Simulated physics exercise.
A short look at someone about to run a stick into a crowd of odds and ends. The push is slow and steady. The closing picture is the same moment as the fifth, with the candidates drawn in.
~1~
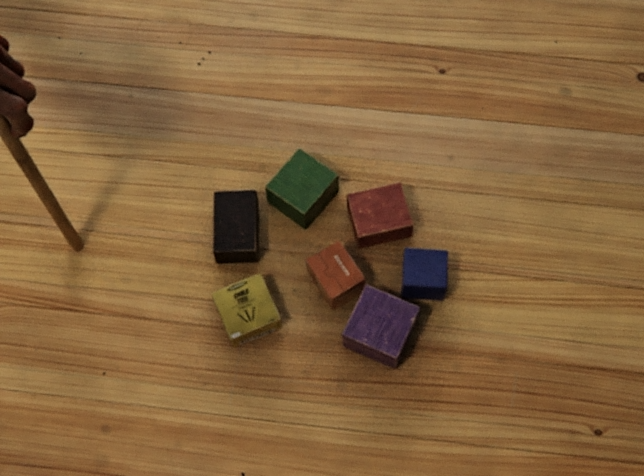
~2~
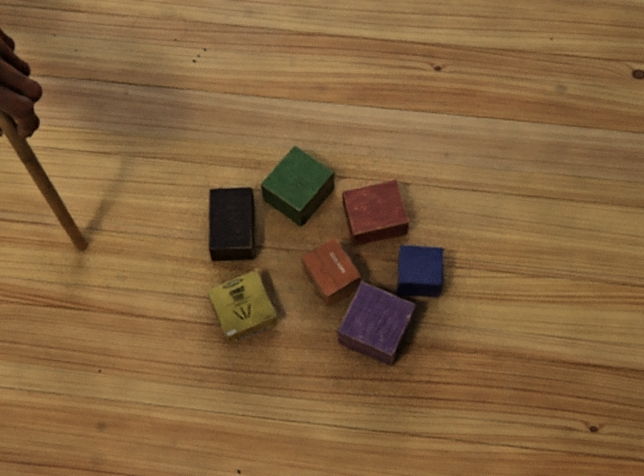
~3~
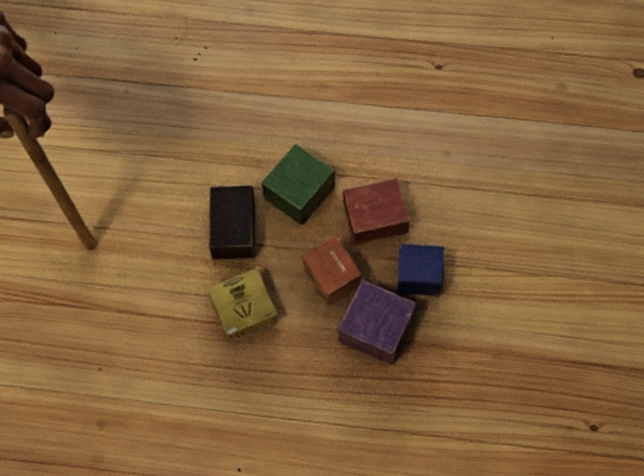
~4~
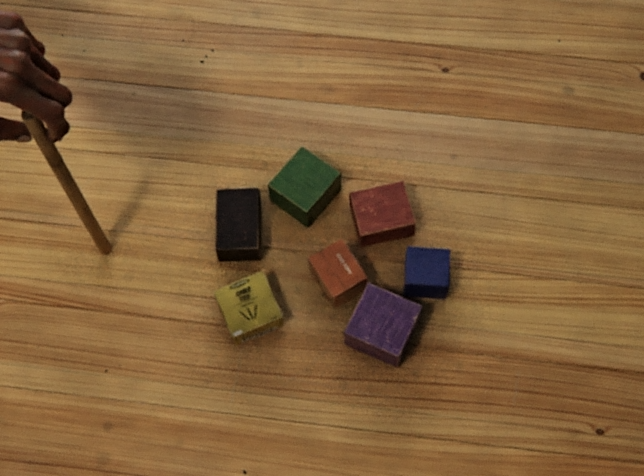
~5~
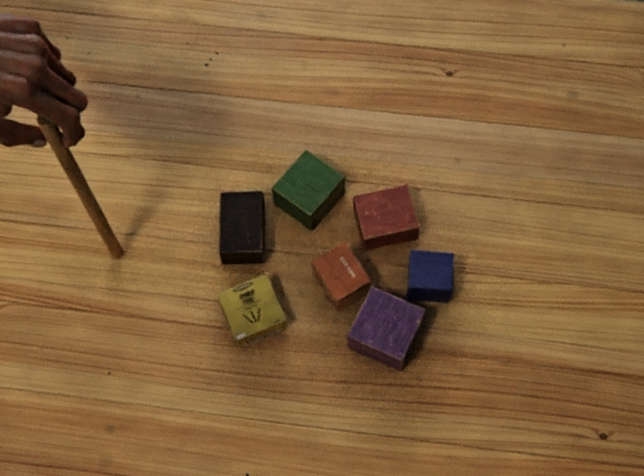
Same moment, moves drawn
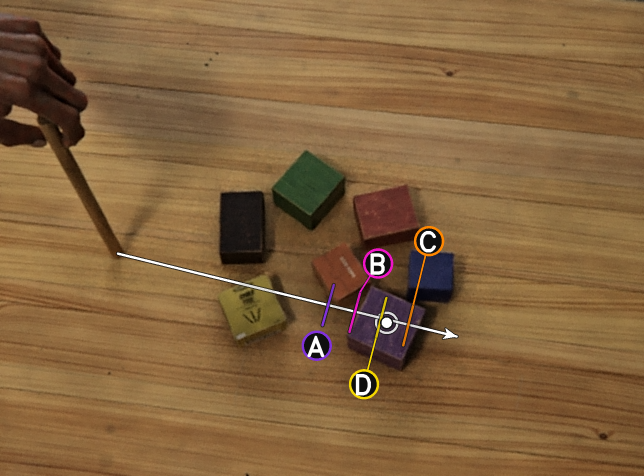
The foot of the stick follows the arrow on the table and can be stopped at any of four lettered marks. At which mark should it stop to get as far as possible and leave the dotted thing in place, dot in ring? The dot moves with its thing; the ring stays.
B.
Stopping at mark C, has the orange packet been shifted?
By then, yes.
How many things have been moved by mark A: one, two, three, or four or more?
One.
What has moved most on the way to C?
It is the purple block.
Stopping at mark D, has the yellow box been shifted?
Yes.
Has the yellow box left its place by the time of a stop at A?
Yes.
On the copy, A at (328, 305); B at (355, 311); C at (408, 325); D at (381, 318); the arrow from (118, 254) to (457, 337); the white dot at (386, 323).
On B. First, foot of the stick (202, 275).
Then, foot of the stick (288, 296); yellow box (261, 321).
Finally, foot of the stick (355, 312); yellow box (262, 321); orange packet (352, 275); the dot is still in its ring.
By contrast, A keeps the dot in but is short; C shifts the dotted thing to (422, 353); D shifts the dotted thing to (405, 341).
